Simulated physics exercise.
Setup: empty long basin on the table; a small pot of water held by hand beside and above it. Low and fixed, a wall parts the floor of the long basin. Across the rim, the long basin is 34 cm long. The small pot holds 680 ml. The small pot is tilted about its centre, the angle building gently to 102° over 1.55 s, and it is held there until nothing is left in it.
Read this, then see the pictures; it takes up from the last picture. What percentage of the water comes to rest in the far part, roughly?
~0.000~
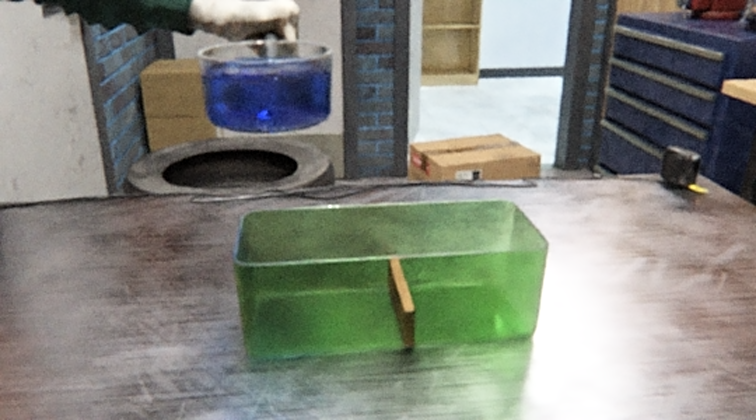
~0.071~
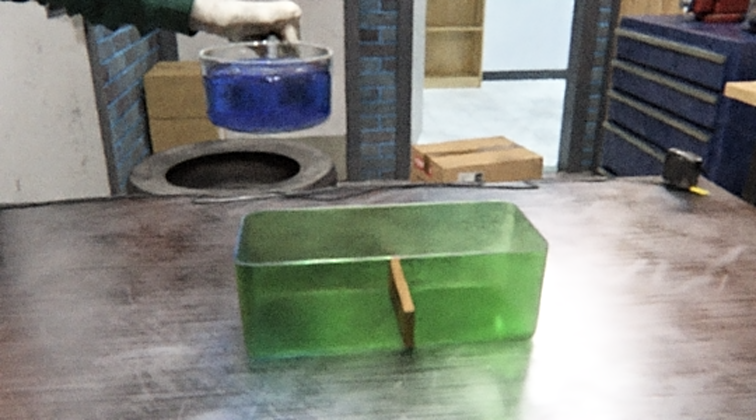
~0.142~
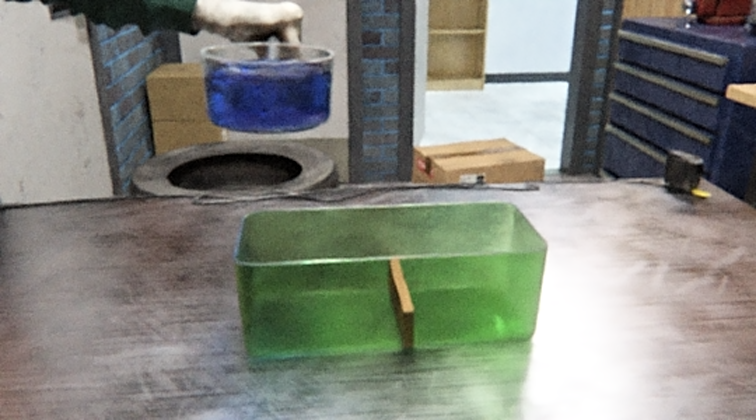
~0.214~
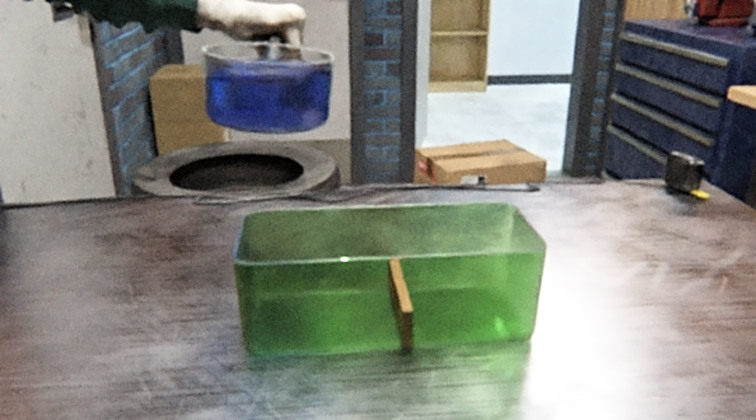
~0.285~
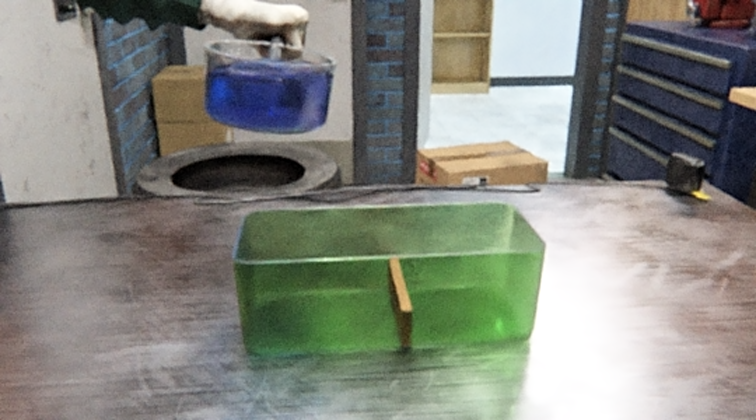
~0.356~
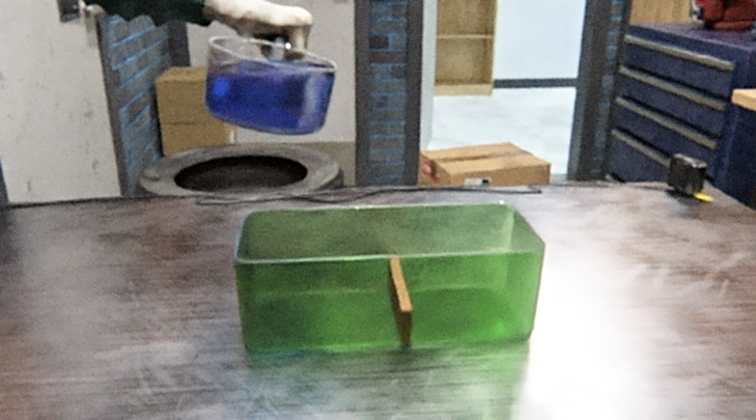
52 %.
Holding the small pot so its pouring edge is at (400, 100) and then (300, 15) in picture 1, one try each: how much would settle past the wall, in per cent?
The first try gives around 95 percent, the second around 25 percent.
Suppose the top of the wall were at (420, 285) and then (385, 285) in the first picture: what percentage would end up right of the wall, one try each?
Around 30 and 70 percent, in that order.
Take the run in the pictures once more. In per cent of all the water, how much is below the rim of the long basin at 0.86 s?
12 %, more or less.
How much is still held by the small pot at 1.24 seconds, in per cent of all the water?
I'd say some 12 per cent remains.
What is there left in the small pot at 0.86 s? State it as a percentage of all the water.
At that time about 58 in a hundred parts are still held.
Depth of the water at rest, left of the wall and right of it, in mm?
The left ends up at roughly 12 mm, with the right at roughly 18 mm.
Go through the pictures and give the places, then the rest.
It leans 0°; its right rim is at (331, 52); the water meets the walls at (205, 68) and (329, 66); the long basin's rim runs from (239, 238) to (531, 223); the wall's top is at (400, 281), in the first frame.
It leans 1°; its right rim is at (332, 53); the water meets the walls at (206, 68) and (330, 66), in the second frame.
It leans 2°; its right rim is at (333, 56); the water meets the walls at (207, 69) and (329, 68), in the third frame.
It leans 5°; its right rim is at (333, 59); the water meets the walls at (208, 69) and (330, 68), in the fourth frame.
It leans 8°; its right rim is at (335, 63); the water meets the walls at (208, 69) and (332, 68), in the fifth frame.
It leans 13°; its right rim is at (337, 69); the water meets the walls at (210, 69) and (334, 68), in the sixth frame.
After 0.86 s the tilt is 60° and 58 per cent is still to pour, 5 is left of the wall and 7 right of it.
After 1.24 s the tilt is 92° and 12 per cent is still to pour, 24 is left of the wall and 51 right of it.
After 1.63 s the tilt is 102° and 1 per cent is still to pour, 46 is left of the wall and 52 right of it.
After 2.05 s the tilt is 102° and 0 per cent is still to pour, 47 is left of the wall and 52 right of it.
In the end 47 per cent lies left of the wall, 52 right of it and 1 outside.
